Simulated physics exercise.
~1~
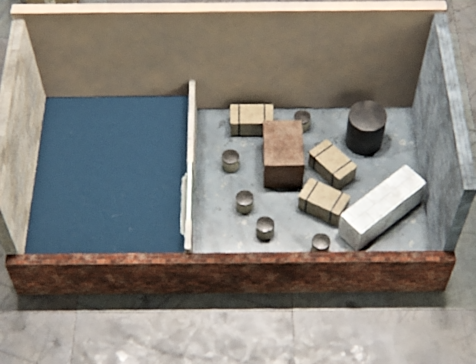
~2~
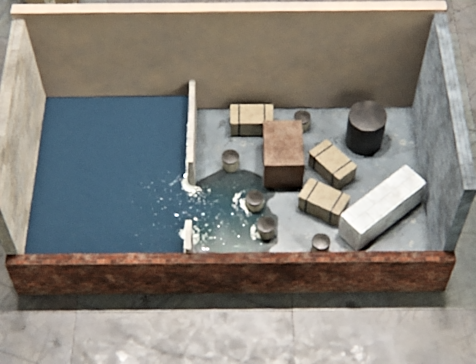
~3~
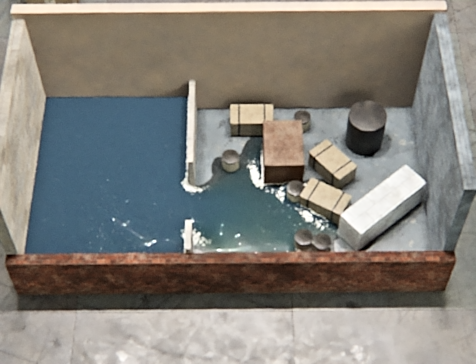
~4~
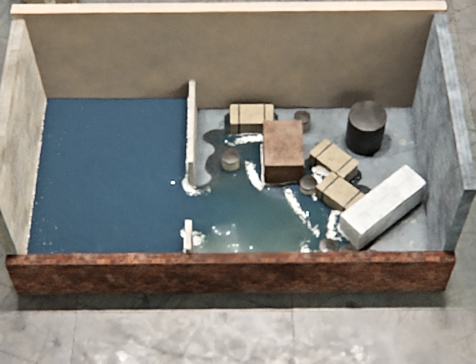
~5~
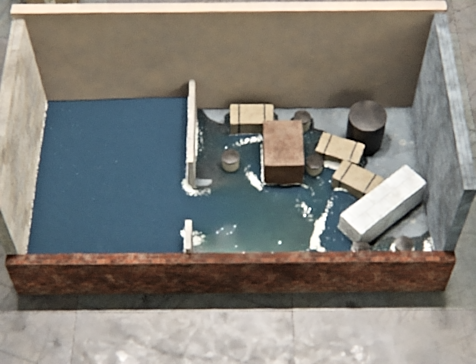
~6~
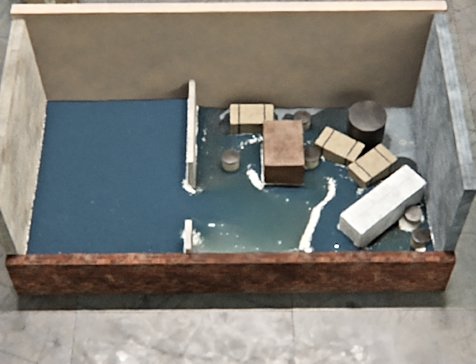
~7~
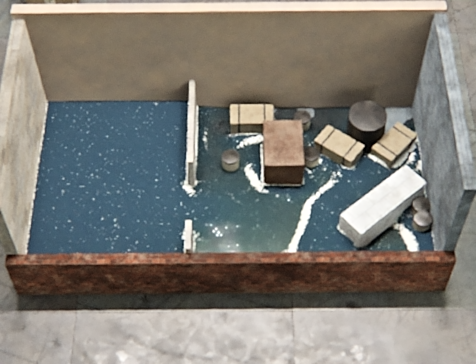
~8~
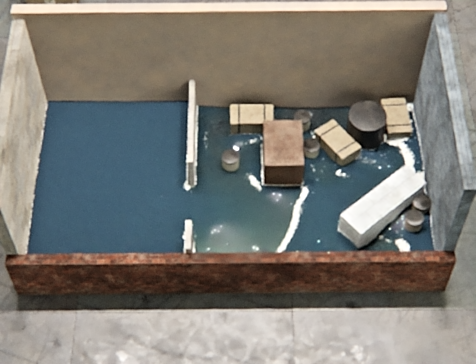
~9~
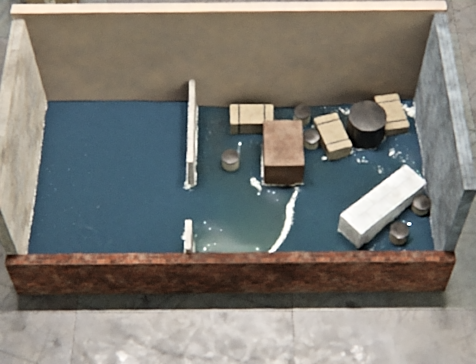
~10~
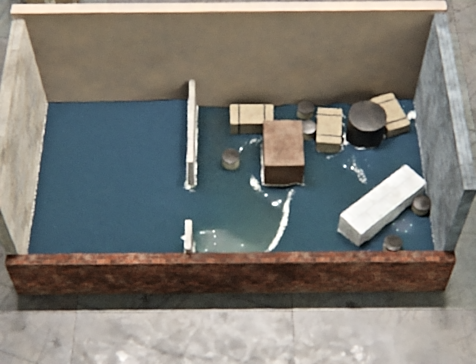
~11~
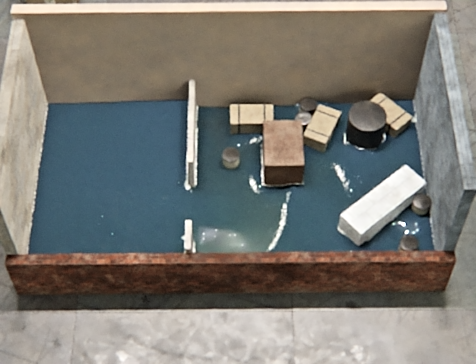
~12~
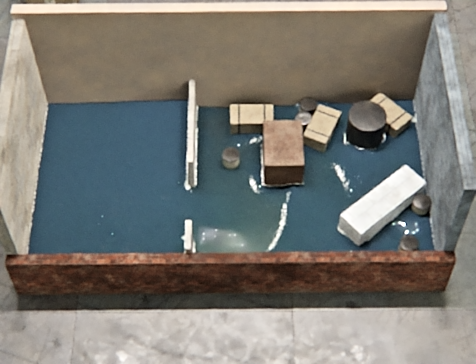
Walled two-part enclosure, blue water bursting through a gap in the divider, spreading right and pushing small drums and crates toward the far wall.
